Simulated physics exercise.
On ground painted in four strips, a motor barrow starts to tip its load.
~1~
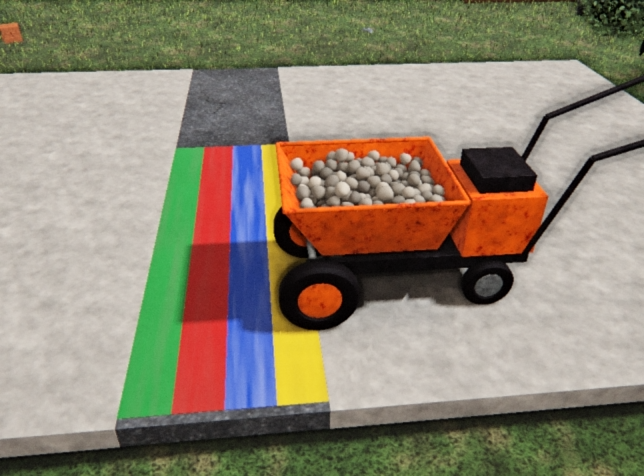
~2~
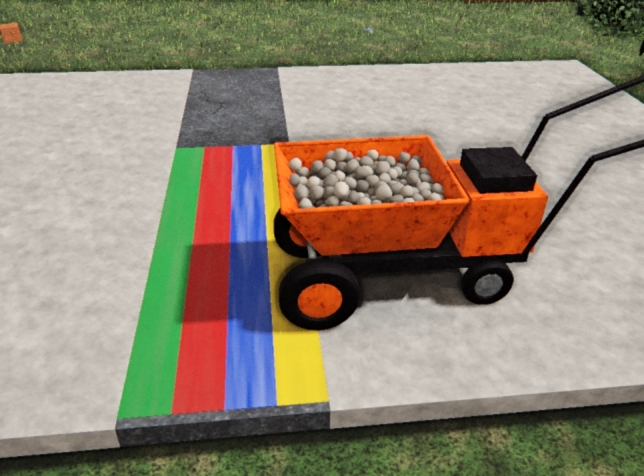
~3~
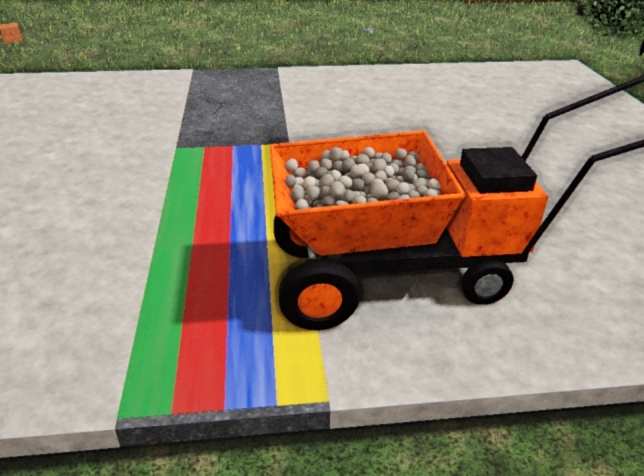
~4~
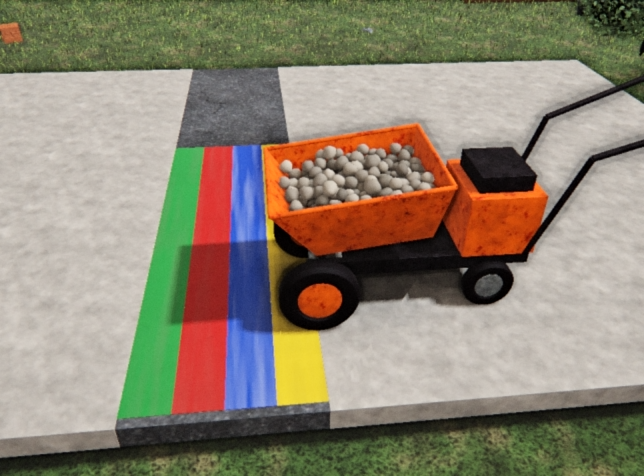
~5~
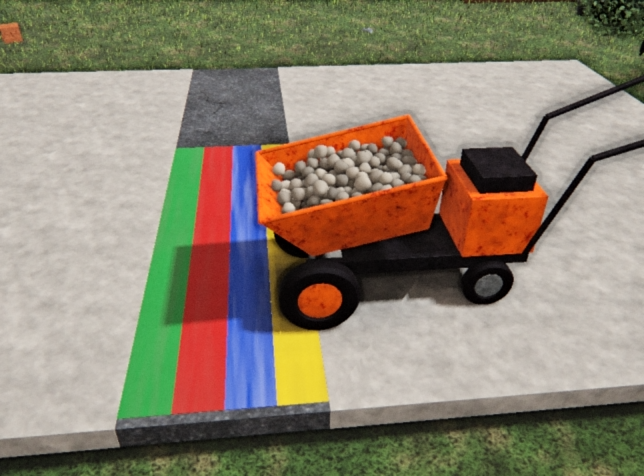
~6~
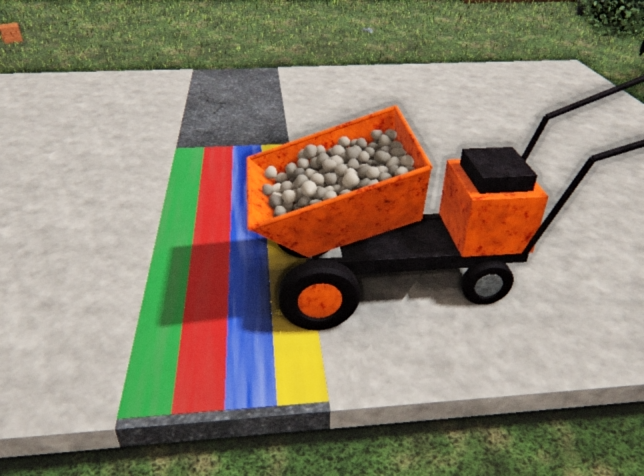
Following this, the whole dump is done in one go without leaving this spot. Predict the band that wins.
The green one.
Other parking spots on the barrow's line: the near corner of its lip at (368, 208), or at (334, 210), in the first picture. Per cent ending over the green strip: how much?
10 %, then 20 %.
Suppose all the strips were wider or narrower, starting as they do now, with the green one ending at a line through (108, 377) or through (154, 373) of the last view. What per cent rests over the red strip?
The first gives around 30 per cent, the second around 10 per cent.
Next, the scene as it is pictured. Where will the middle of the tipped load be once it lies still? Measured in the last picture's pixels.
Roughly at pixel (168, 290).
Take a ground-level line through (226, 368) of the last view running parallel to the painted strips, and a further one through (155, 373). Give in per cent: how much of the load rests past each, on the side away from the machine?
That's 70 per cent for the first and 30 per cent for the second.
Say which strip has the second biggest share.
Second: The strip in red.
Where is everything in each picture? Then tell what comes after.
The first picture shows lip of the skip at (285, 212), level; top of the load at (374, 181), river pebbles; yellow strip at (298, 357); blue strip at (250, 361); red strip at (202, 365); green strip at (152, 368).
The second picture shows lip of the skip at (283, 213), level; top of the load at (372, 181).
The third picture shows lip of the skip at (278, 214), tipped barely; top of the load at (380, 177).
The fourth picture shows lip of the skip at (271, 217), tipped a little; top of the load at (383, 180).
The fifth picture shows lip of the skip at (261, 222), tipped a little; top of the load at (392, 178).
The sixth picture shows lip of the skip at (250, 229), tipped clearly; top of the load at (381, 172); yellow strip at (298, 357); blue strip at (250, 361); red strip at (202, 365); green strip at (152, 368).
Soon after the last picture, skip tipped steeply; all in the skip.
A little later, skip tipped right over; most in the skip; a small part over the red strip; a small part over the green strip; a stray few falling; a stray few off the paint.
Later still, skip tipped right over; about a third in the skip; about a quarter over the red strip; about a third over the green strip; a small part off the paint.
At rest, skip tipped right over; about a third in the skip; none over the yellow strip; none over the blue strip; about a quarter over the red strip; about a third over the green strip; about a quarter off the paint.
